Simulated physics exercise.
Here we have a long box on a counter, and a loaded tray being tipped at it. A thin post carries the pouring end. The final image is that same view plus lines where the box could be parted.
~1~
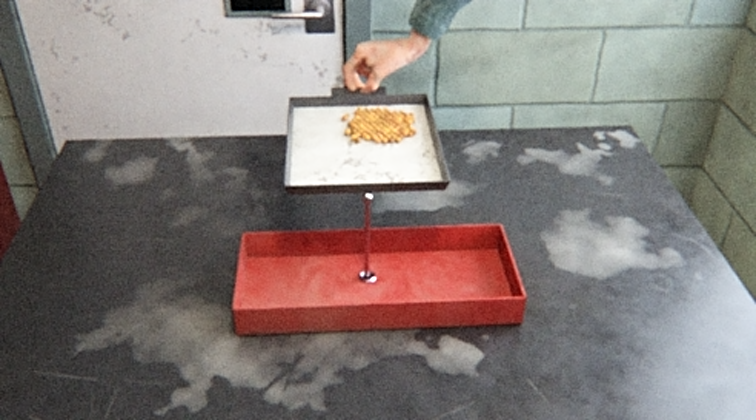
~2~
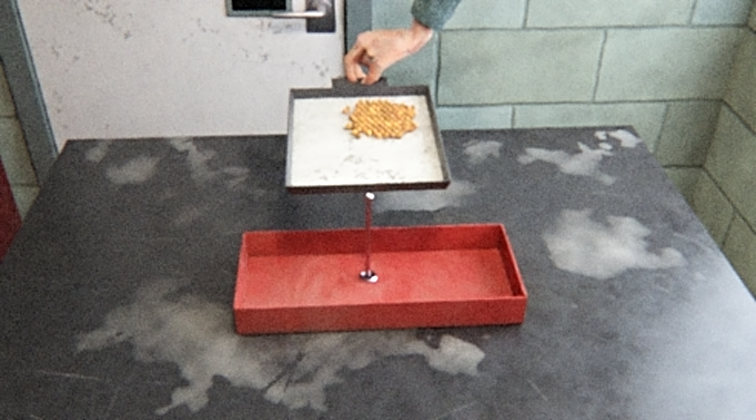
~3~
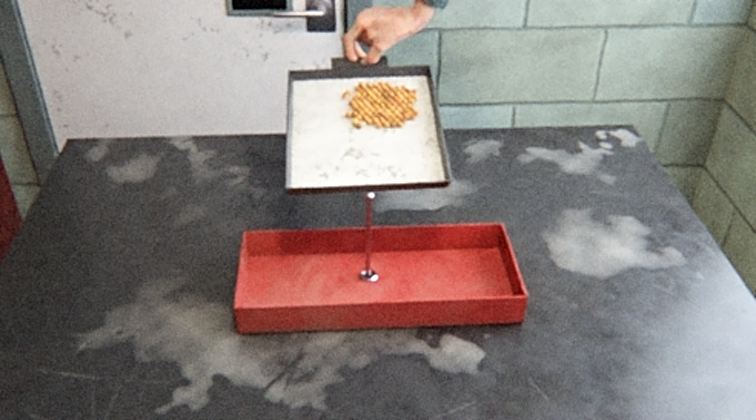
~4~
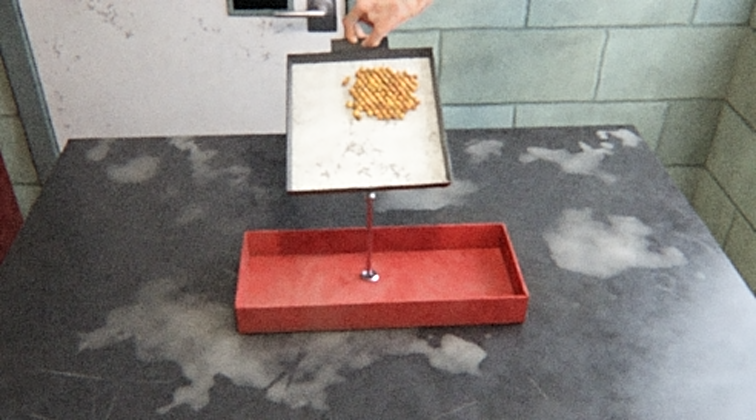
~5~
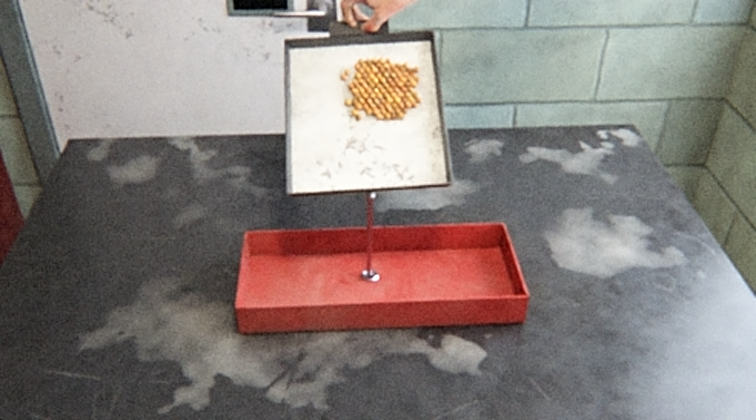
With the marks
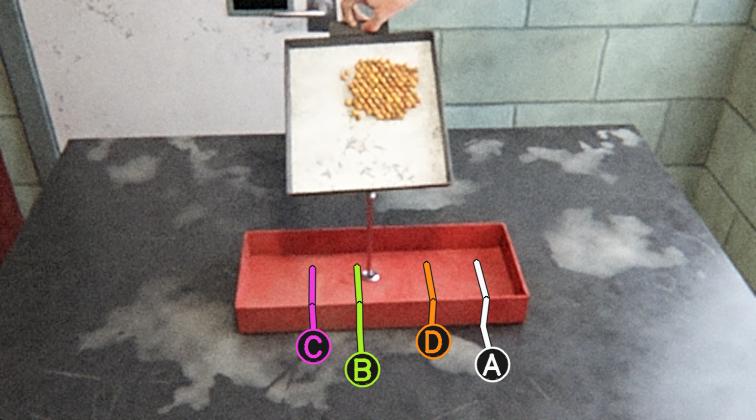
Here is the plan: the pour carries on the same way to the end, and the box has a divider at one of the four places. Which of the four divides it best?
B is best.
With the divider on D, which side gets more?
More lands on the left.
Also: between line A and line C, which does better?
It is C.
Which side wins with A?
Left.
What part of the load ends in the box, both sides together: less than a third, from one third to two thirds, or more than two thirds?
It is more than two thirds.
On the marked copy, line A crosses the front rim at (486, 298); line B crosses the front rim at (359, 303); line C crosses the front rim at (312, 305); line D crosses the front rim at (433, 300).
With A, of what is caught, every piece on the left of the divider, not one piece on the right.
With B, of what is caught, roughly half on the left of the divider, roughly half on the right.
With C, of what is caught, about a tenth on the left of the divider, the larger part on the right.
With D, of what is caught, almost all on the left of the divider, about a tenth on the right.
